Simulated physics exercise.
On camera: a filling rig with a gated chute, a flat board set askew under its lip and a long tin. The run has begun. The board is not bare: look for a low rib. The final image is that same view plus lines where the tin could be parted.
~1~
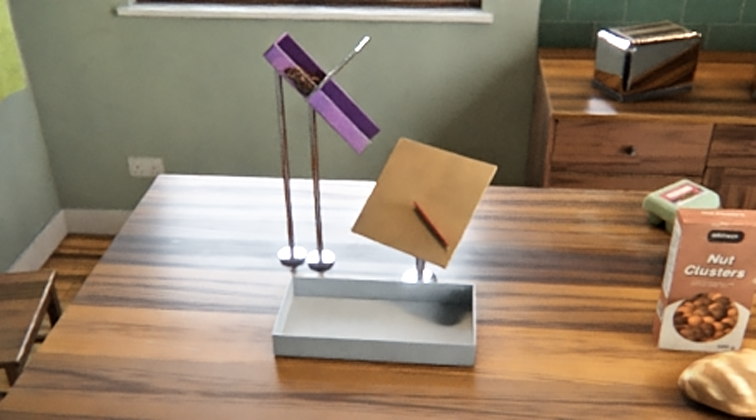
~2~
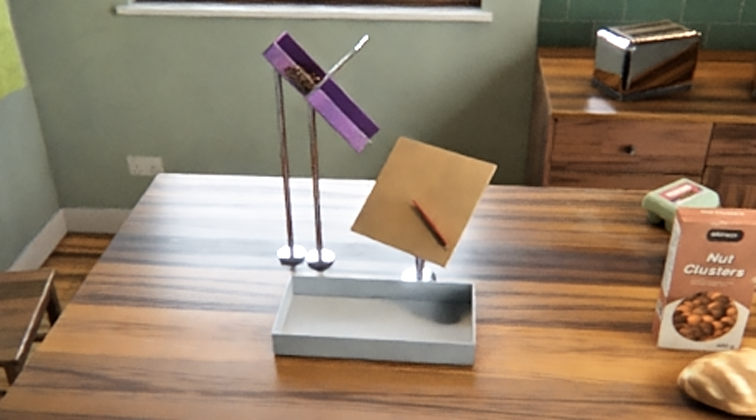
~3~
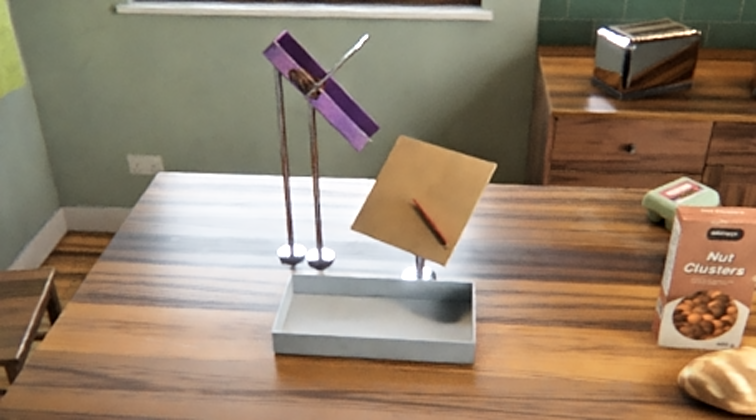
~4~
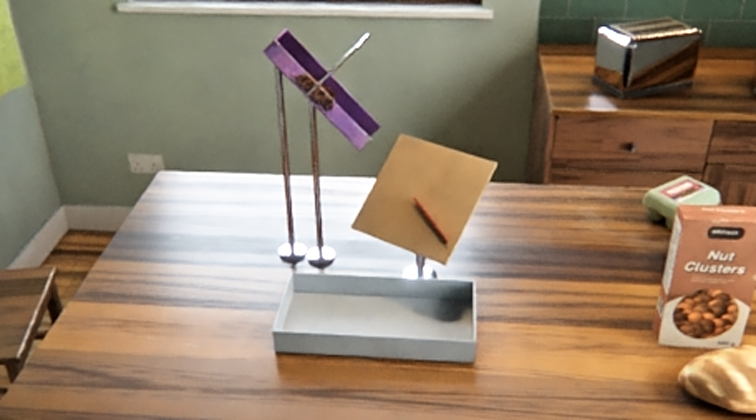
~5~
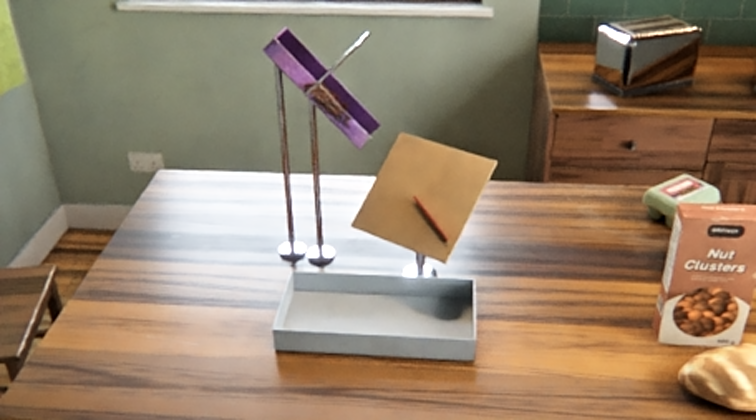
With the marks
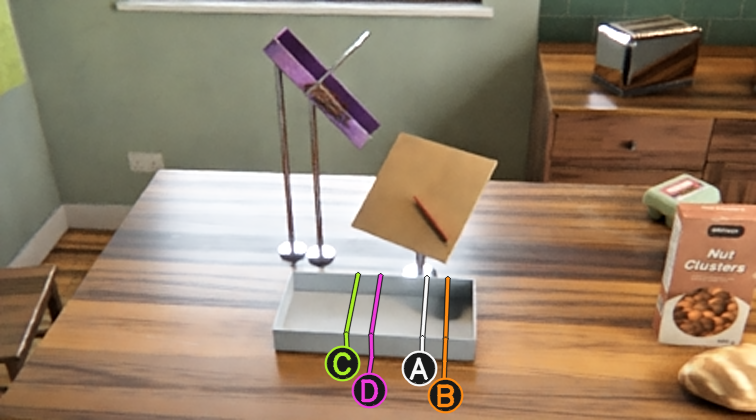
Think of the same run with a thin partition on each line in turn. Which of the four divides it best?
Best: D.
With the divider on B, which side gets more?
Left.
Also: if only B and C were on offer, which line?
The answer is C.
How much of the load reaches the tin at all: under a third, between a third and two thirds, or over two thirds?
It is over two thirds.
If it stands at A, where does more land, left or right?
More lands on the left.
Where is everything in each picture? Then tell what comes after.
Load behind the gate at (303, 83), flat chocolate drops; lip of the chute at (364, 148), sloping fairly steeply, in the first frame.
Middle of the board at (421, 198), tilted fairly steeply; middle of its low edge at (395, 248); of its high edge at (446, 150), in the second frame.
Front corners of the tin at (272, 332) and (474, 342), empty; front of the load at (317, 98), in the third frame.
Middle of the load at (315, 91); its front at (331, 108), about a third of the way to the lip; rib from (414, 198) to (445, 239), in the fourth frame.
Middle of the load at (330, 100); its front at (348, 126), about two thirds of the way to the lip, in the fifth frame.
On the marked copy, line A crosses the front rim at (422, 337); line B crosses the front rim at (445, 338); line C crosses the front rim at (346, 333); line D crosses the front rim at (371, 334).
For line A, of what is caught, nearly all on the left of the divider, a small part on the right.
For line B, of what is caught, nearly all on the left of the divider, a stray few on the right.
For line C, of what is caught, about a quarter on the left of the divider, most on the right.
For line D, of what is caught, about half on the left of the divider, about half on the right.
